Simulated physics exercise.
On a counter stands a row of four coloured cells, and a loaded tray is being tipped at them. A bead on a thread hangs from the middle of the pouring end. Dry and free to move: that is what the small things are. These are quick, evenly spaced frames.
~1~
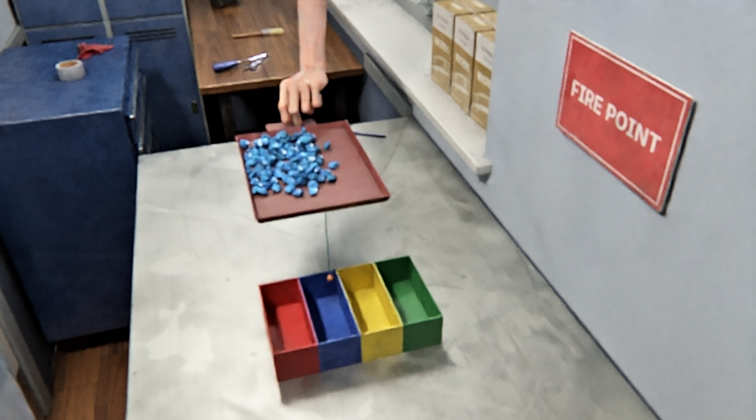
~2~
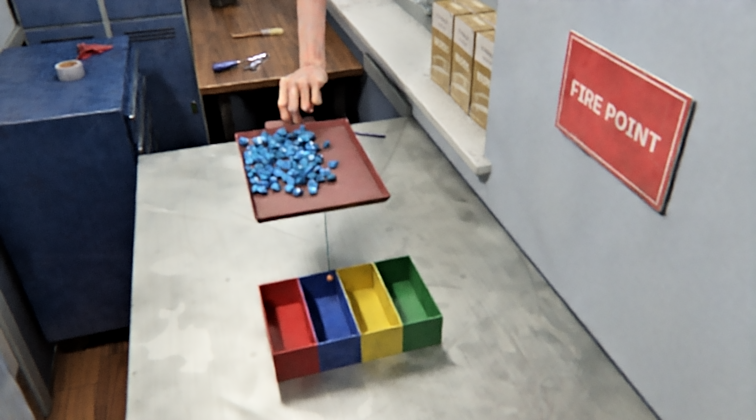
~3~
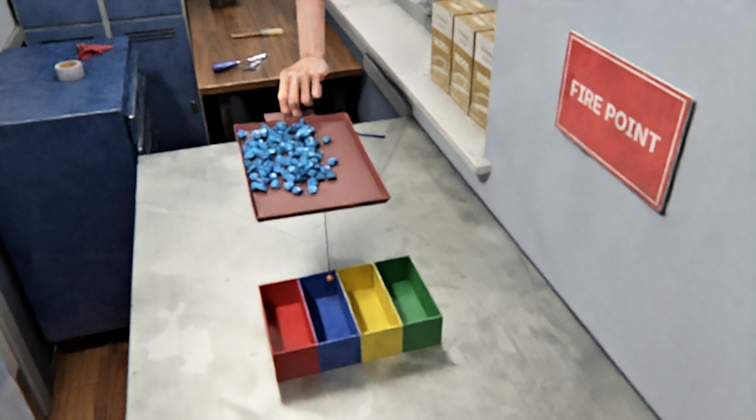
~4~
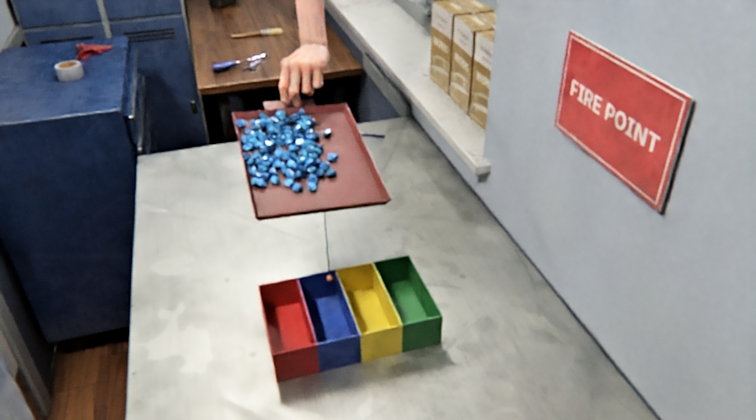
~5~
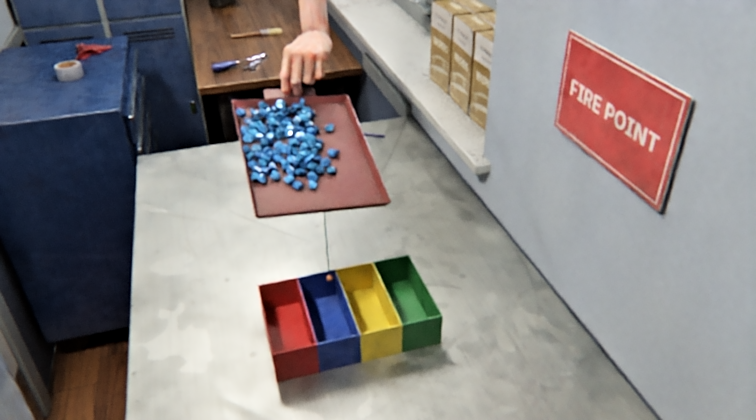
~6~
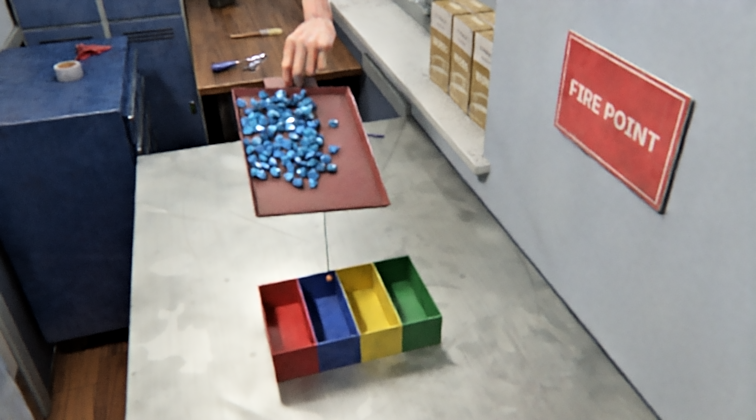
On a counter, a hand steadily raises the back of a tray of blue stones.
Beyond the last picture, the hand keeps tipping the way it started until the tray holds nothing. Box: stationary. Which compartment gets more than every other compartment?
The green compartment gets the most.
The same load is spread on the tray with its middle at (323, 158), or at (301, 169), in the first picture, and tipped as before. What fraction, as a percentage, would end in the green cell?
Around 50 percent the first time and around 50 percent the second time.
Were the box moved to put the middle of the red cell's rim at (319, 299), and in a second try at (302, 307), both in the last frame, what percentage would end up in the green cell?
First position: Some 10 %; second position: Some 30 %.
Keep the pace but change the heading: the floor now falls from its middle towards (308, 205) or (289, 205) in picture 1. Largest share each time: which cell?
First place: The cell in red; second place: The red cell.
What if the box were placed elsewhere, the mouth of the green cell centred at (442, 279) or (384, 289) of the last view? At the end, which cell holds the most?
Going by the two tries in order: The cell in yellow, then that green cell.
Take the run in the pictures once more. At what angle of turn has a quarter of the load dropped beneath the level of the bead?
75°.
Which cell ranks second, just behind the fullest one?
Number two is that yellow cell.
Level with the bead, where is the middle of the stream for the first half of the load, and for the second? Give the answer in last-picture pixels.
I'd say around (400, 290) at first, then around (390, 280).
Soon after the last picture, tray tipped steeply; about two thirds on the tray; a stray few in the green cell; about a quarter falling or outside the box.
A little later, tray tipped past a quarter turn; about half in the green cell; about a quarter in the yellow cell; a small part in the blue cell; a small part falling or outside the box.
Later still, tray tipped past a quarter turn; about half in the green cell; about a quarter in the yellow cell; a small part in the blue cell; a small part falling or outside the box.
At rest, tray tipped past a quarter turn; about half in the green cell; about a quarter in the yellow cell; a small part in the blue cell; none in the red cell; a small part outside the box.
